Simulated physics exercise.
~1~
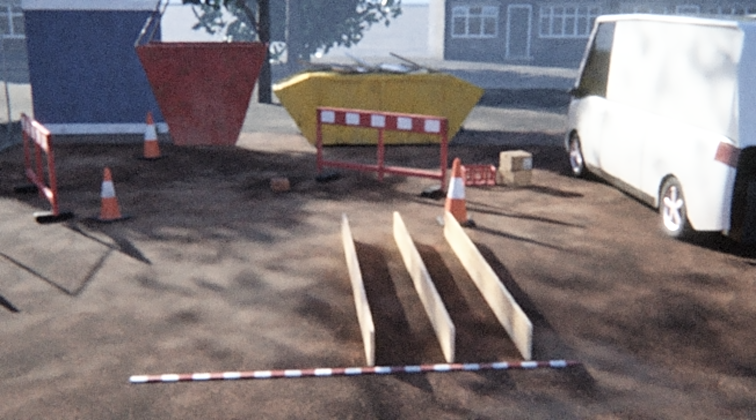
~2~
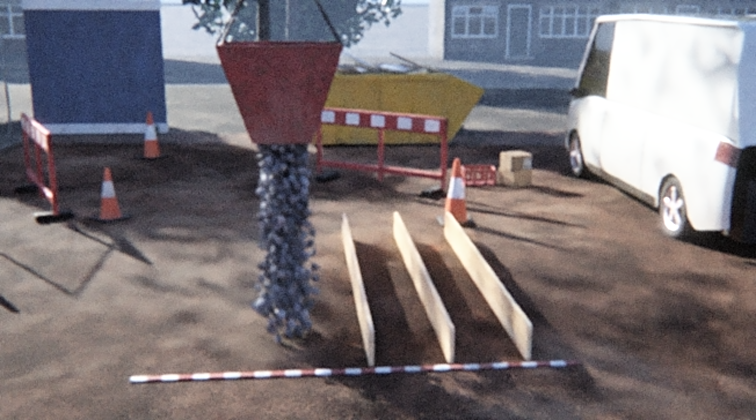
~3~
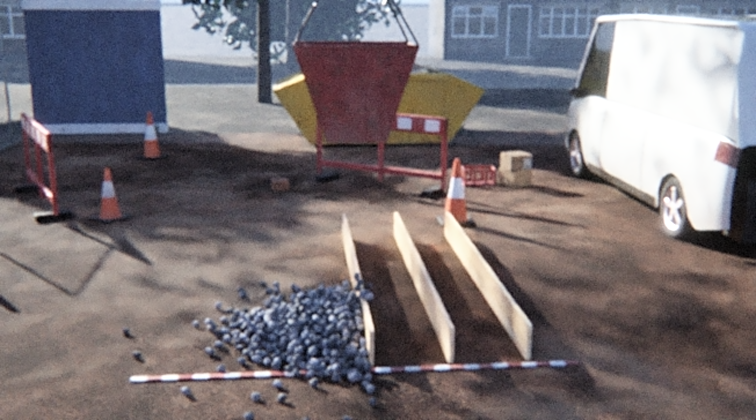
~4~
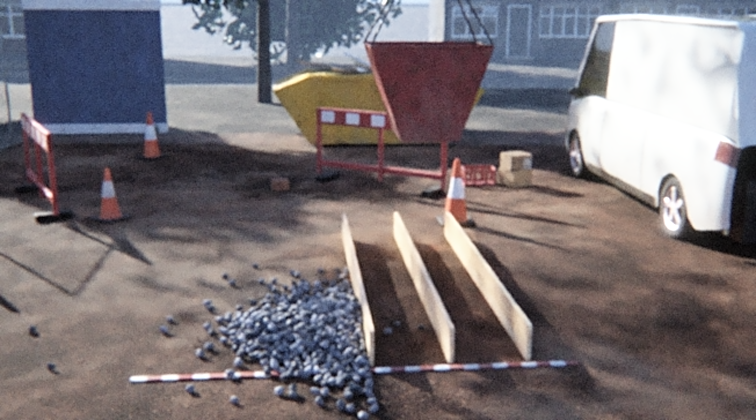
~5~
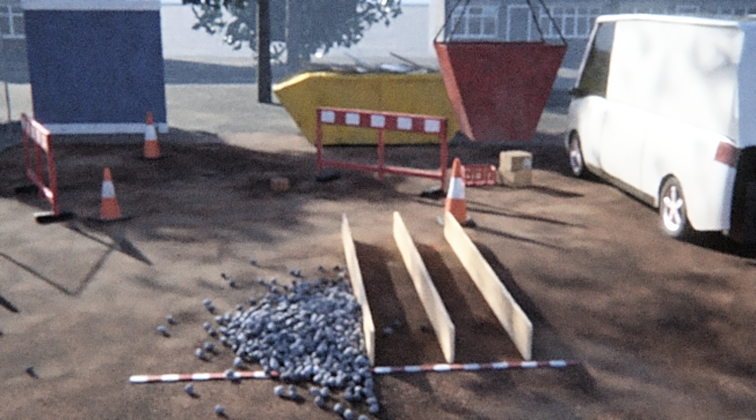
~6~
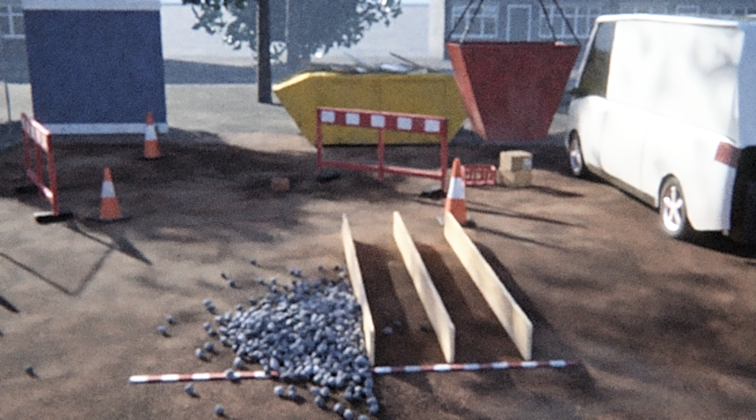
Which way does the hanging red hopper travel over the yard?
The red hopper travels to the right, passing in front of the yellow skip and ending up near the white van.
